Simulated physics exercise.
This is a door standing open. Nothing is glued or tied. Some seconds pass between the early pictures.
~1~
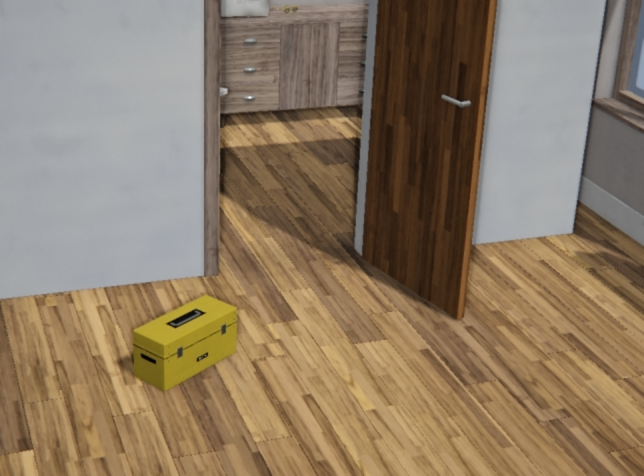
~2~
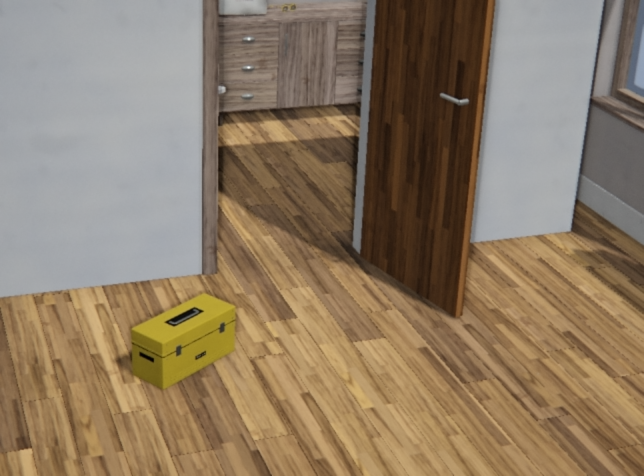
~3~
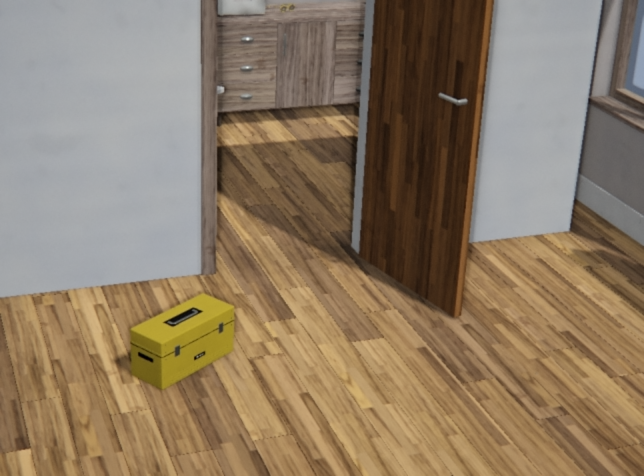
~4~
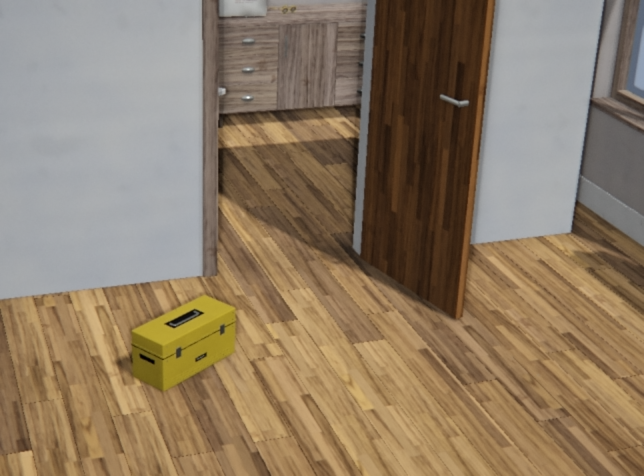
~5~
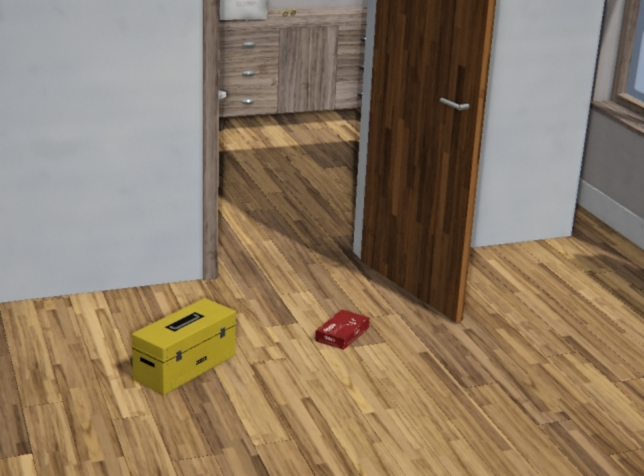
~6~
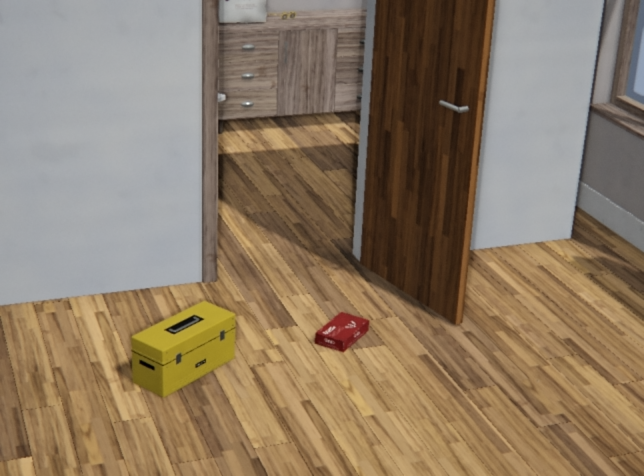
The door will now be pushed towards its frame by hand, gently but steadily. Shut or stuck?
Here the door closes.
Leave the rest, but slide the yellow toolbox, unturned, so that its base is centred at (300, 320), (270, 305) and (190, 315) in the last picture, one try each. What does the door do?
First try: It stops short; second try: It jams; third try: It closes.
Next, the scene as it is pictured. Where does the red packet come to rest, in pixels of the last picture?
At about (289, 334).
Then, 1.30 s past the last view, open by 66°; red packet displaced a little near (330, 333).
Then, 1.80 s past the last view, open by 43°; red packet displaced about its own width near (290, 333).
Finally, open by 0°; moved from the start, red packet; yellow toolbox still in place. Final places as the last picture's camera would see them, red packet near (289, 333).
